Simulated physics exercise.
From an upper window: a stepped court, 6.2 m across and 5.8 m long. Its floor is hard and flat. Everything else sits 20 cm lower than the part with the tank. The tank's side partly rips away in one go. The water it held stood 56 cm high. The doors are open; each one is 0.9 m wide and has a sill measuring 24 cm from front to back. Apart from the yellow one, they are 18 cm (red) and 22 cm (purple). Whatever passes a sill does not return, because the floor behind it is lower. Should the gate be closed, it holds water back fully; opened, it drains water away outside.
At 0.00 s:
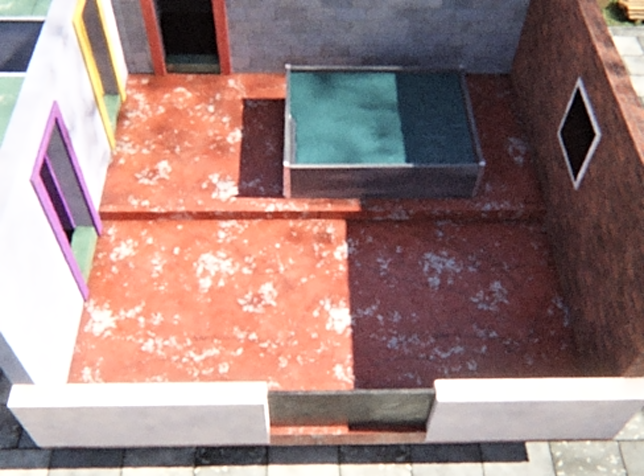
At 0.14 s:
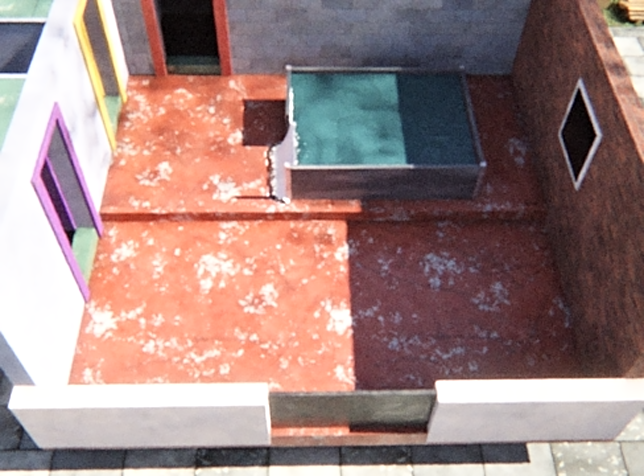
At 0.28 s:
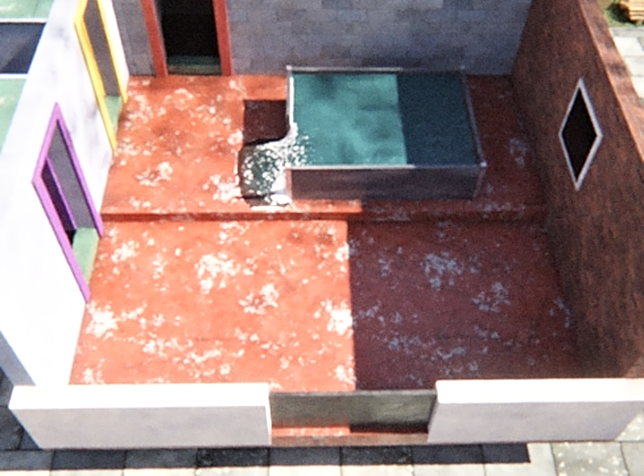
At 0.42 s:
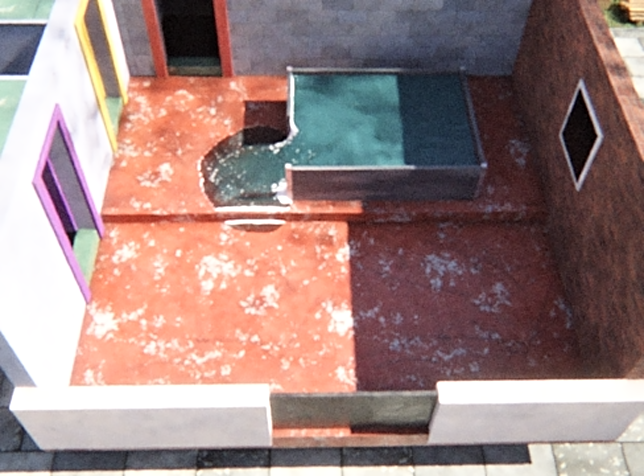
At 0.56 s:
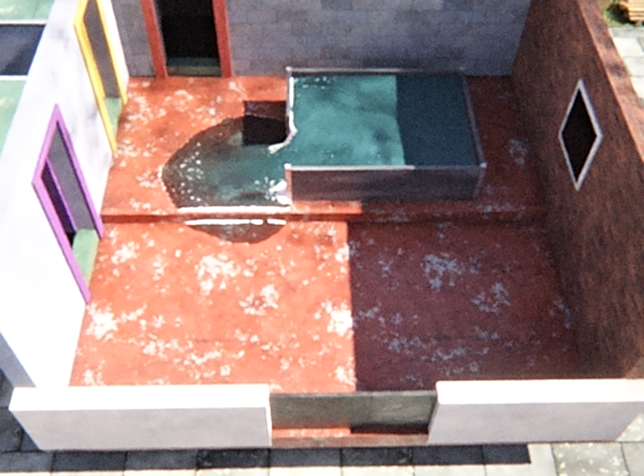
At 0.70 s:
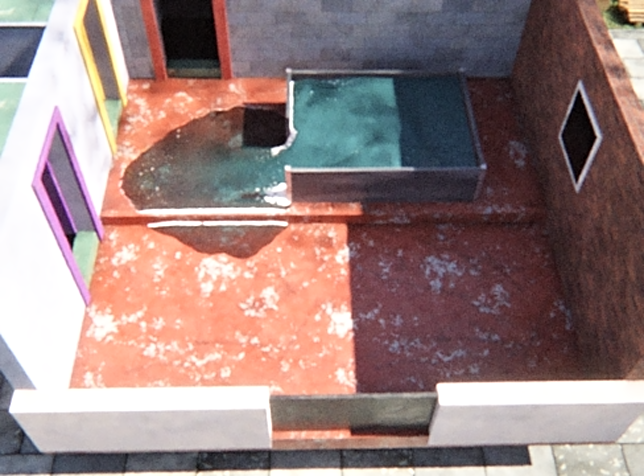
A raised tank of greenish water in a sunlit red courtyard broke open on its left side, and water poured out, spreading left across the upper floor and over the step onto the lower part.
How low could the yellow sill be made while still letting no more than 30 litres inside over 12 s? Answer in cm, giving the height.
About 15 cm.
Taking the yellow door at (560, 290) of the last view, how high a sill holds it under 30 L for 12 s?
You'd want it roughly 8.5 cm high.
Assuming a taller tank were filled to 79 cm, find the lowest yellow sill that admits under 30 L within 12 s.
Required height: Approx. 23 cm.
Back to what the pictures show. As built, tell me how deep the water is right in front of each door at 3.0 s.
Yellow door: 19 cm; red door: 12 cm; purple door: 20 cm.
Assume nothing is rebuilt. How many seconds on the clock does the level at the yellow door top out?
The depth peaks at about 2.6 seconds.
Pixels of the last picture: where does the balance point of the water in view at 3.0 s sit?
My guess is close to (283, 176).
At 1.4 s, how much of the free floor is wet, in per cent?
Approximately 25 %.
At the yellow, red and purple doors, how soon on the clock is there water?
Yellow 1.0 s, red 1.6 s, purple 1.2 s.
After 1.4 s water covers 25 % of the floor, deepest (35 cm) near (285, 186); 17 cm at the yellow door, 0 litres in over its 16 cm sill.
After 3.0 s water covers 40 % of the floor, deepest (32 cm) near (65, 407); 19 cm at the yellow door, 15 litres in over its 16 cm sill.
After 12.0 s water covers 95 % of the floor, deepest (14 cm) near (408, 416); 6 cm at the yellow door, 22 litres in over its 16 cm sill.
At the yellow door as built, the water arrived by 1.1 s and peaked near 22 cm at 2.6 s.
Run again over the same 12 s with other heights there, 61 litres in over 12.5 cm, 15 litres over 17 cm. The limit of 30 litres is kept from about 15 cm up.
